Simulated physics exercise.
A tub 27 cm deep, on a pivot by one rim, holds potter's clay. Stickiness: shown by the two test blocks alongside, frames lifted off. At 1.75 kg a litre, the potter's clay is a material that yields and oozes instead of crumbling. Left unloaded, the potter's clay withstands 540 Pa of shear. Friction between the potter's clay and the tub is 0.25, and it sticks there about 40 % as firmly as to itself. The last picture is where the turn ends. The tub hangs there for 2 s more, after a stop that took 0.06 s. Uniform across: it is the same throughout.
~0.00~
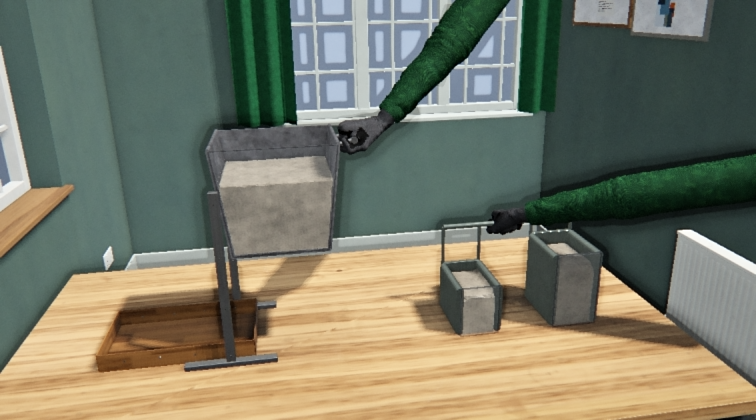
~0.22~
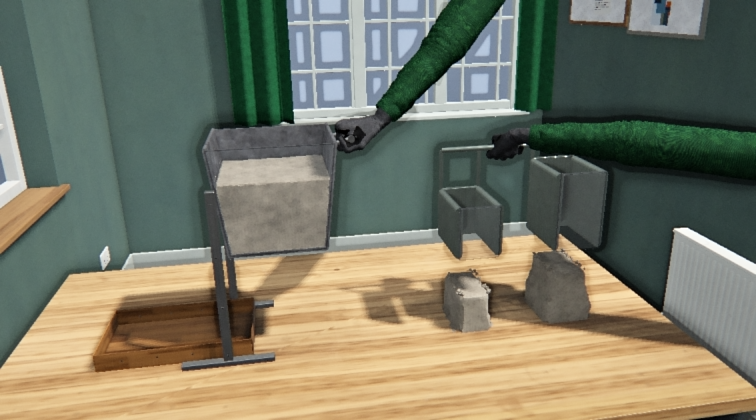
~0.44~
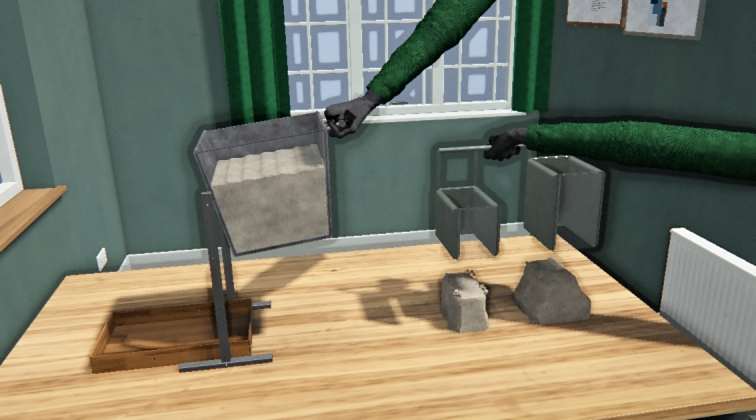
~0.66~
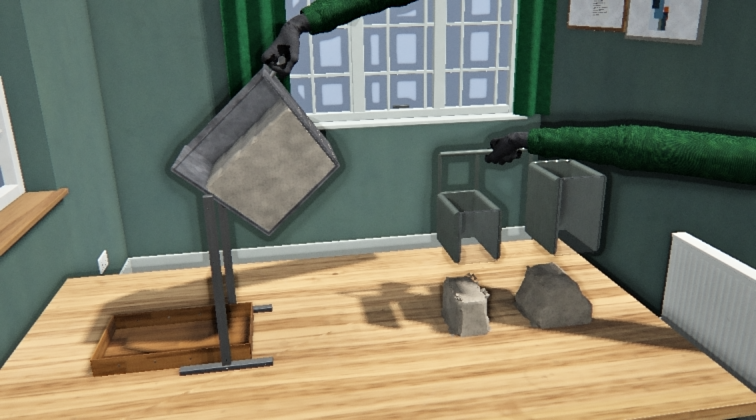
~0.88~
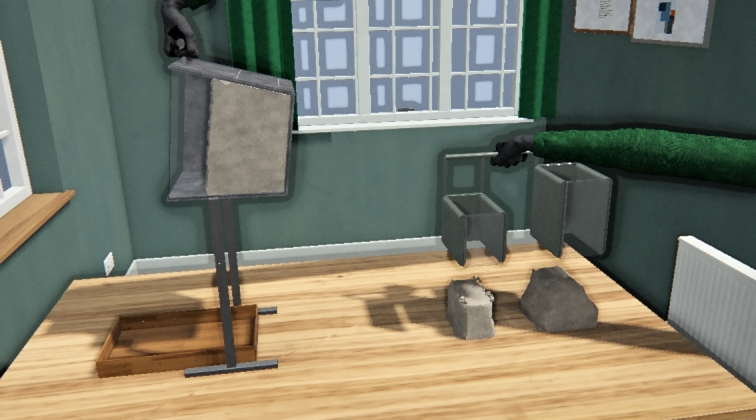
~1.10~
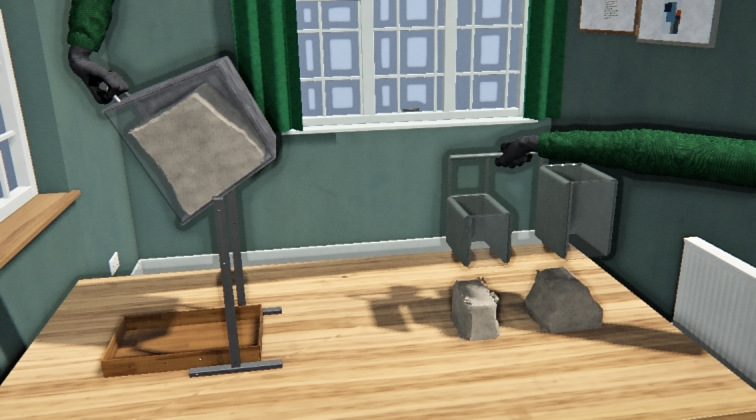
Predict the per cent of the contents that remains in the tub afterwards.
Roughly 0 per cent remains.
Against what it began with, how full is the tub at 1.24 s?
It comes to about 40 percent of the start.
After 1.24 s, the tub is at 117 degrees and holds 40 %.
After 1.41 s, the tub is at 117 degrees and holds 0 %.
After 1.58 s, the tub is at 117 degrees and holds 0 %.
After 1.75 s, the tub is at 117 degrees and holds 0 %.
After 3.10 s, at the end, the tub is at 117 degrees and holds 0 %.
